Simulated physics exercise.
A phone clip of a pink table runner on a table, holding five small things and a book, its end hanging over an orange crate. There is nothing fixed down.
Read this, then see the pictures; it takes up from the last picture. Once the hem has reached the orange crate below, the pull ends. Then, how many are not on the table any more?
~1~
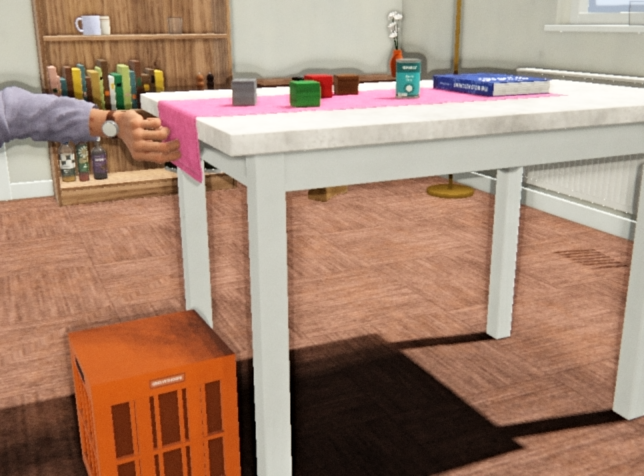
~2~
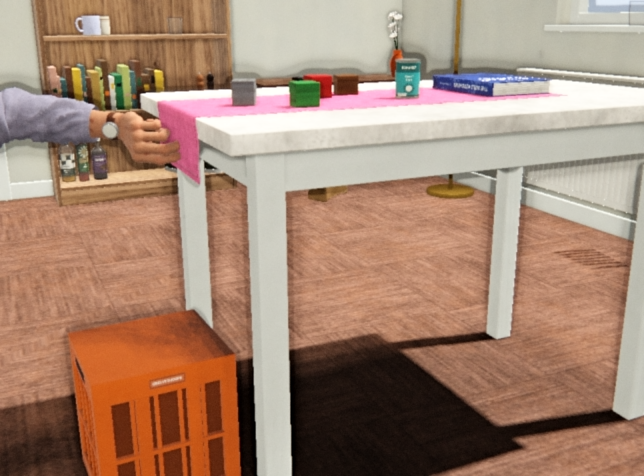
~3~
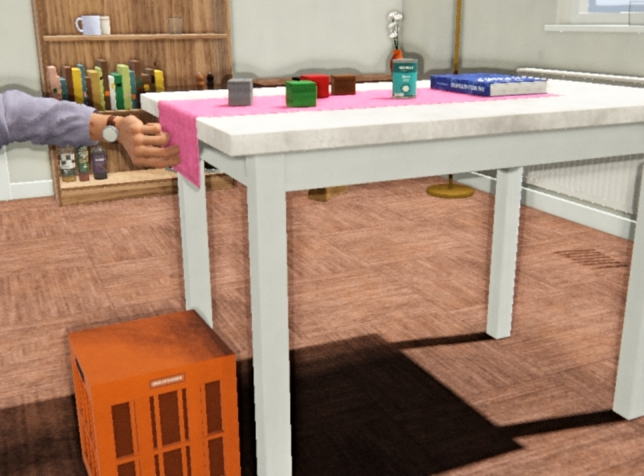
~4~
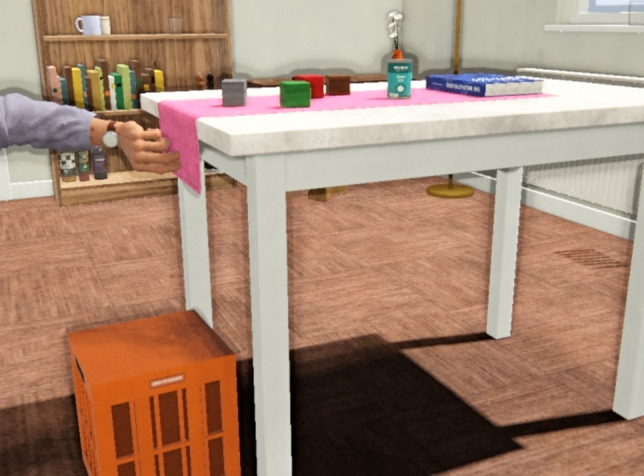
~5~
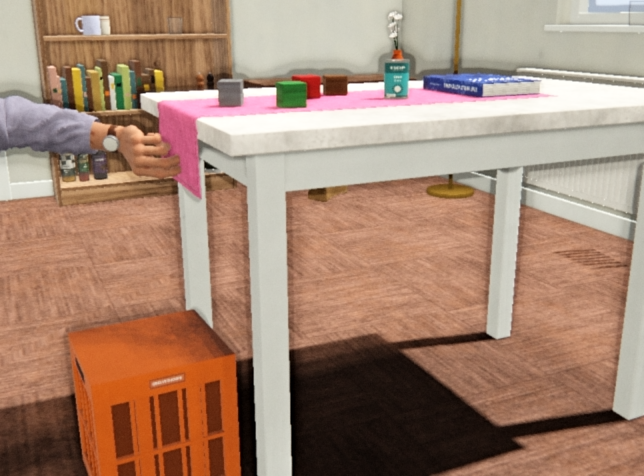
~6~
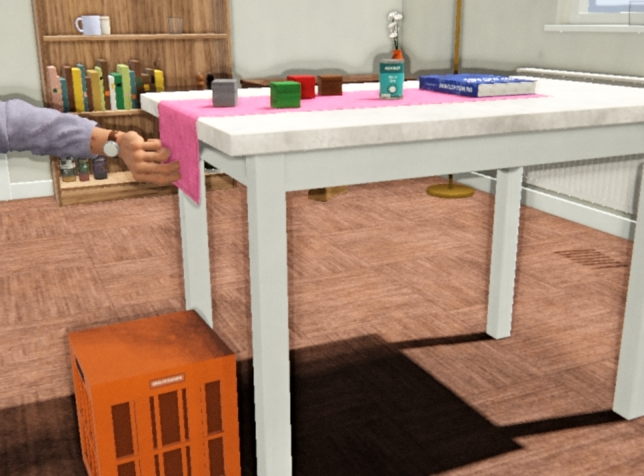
Only three fail to stay up.
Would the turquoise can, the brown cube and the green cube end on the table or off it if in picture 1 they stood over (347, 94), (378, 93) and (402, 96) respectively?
Looks like the turquoise can hangs in there, the brown cube hangs in there, and the green cube hangs in there.
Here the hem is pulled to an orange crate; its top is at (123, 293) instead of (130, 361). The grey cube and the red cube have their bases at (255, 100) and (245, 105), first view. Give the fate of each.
In the end the grey cube is no longer on top and the red cube is no longer on top.
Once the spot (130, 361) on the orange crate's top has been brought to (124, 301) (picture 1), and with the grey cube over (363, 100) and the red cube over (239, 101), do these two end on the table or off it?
In the end the grey cube is still on top and the red cube is no longer on top.
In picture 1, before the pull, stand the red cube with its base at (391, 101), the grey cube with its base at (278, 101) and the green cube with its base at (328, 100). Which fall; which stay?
As for the red cube, it stays aboard; the grey cube goes off; the green cube goes off.
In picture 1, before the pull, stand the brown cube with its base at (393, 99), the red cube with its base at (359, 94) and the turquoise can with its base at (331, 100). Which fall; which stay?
I reckon the brown cube hangs on, the red cube hangs on and the turquoise can takes a fall.
A little later, hem near (181, 253); grey cube gone.
Next, hem on the crate; grey cube, green cube and red cube gone.
When it is over, hem on the crate; grey cube, green cube and red cube gone. The answer is three.
